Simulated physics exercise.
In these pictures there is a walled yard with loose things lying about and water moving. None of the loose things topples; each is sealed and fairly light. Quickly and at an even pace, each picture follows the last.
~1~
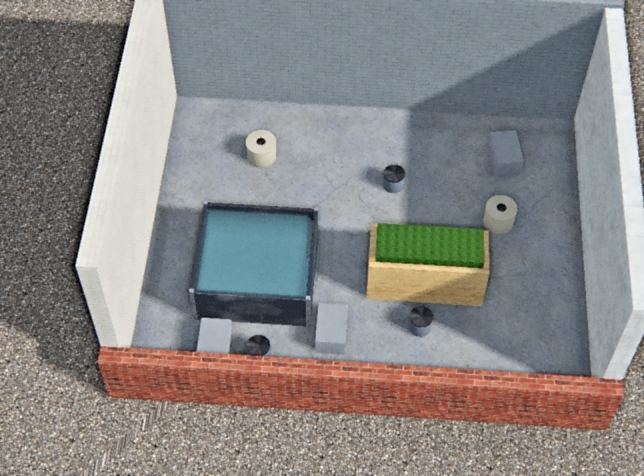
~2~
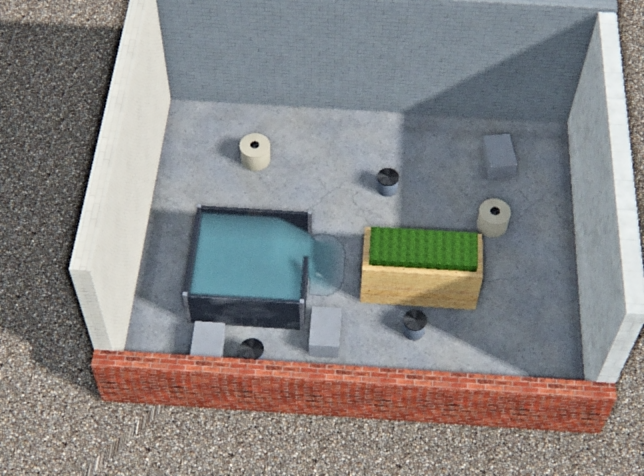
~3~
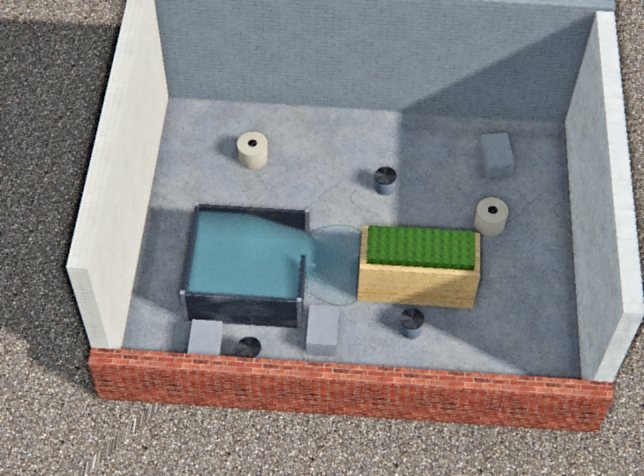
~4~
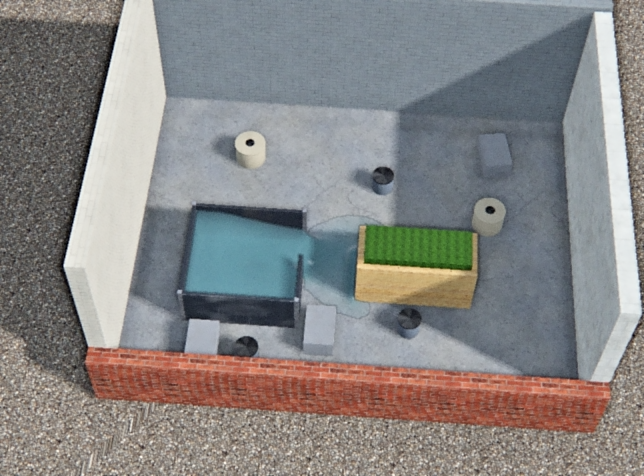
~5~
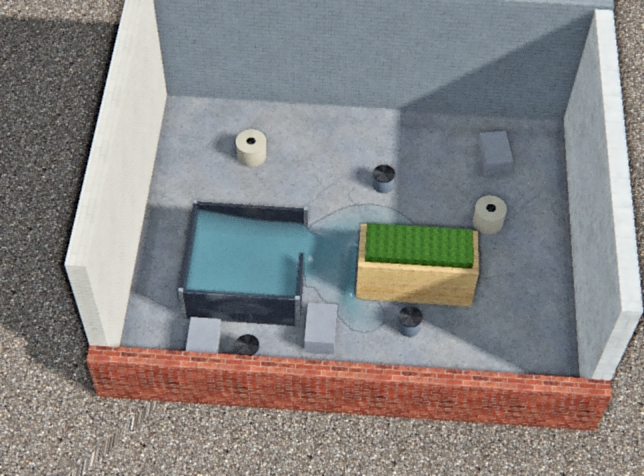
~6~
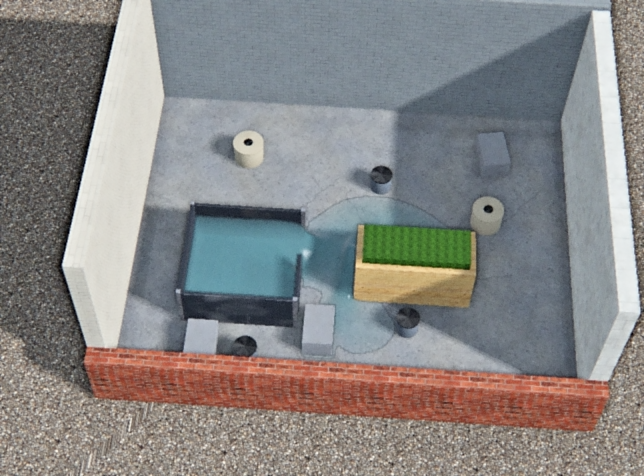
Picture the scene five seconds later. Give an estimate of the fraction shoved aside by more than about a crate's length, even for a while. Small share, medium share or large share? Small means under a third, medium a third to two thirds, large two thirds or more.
A large share.
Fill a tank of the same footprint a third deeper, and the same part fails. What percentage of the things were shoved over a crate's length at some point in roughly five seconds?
Near 80 per cent of the loose things.
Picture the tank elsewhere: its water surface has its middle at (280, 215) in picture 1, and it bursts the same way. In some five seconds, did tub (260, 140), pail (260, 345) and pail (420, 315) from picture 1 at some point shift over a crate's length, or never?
The first: Did not travel far; the second: Did not travel far; the third: Did not travel far.
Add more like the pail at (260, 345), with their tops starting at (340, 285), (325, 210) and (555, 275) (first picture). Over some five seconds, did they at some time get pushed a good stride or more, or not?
In sequence: Knocked well away; hardly budges; hardly budges.
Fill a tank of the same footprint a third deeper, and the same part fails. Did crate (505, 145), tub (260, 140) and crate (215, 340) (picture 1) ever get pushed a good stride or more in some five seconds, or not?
Note, in sequence: Past that mark / within that / past that mark.
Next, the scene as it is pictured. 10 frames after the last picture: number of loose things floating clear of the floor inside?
The figure is 2.
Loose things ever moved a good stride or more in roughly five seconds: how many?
Count: 6.
A moment on, 0 of 8 are well off their spots; 0 afloat.
Next, 4 of 8 are well off their spots; 2 afloat.
Later, 5 of 8 are well off their spots; 4 afloat.
In the end, 6 of 8 are well off their spots, and 6 have been at some point; 5 afloat.
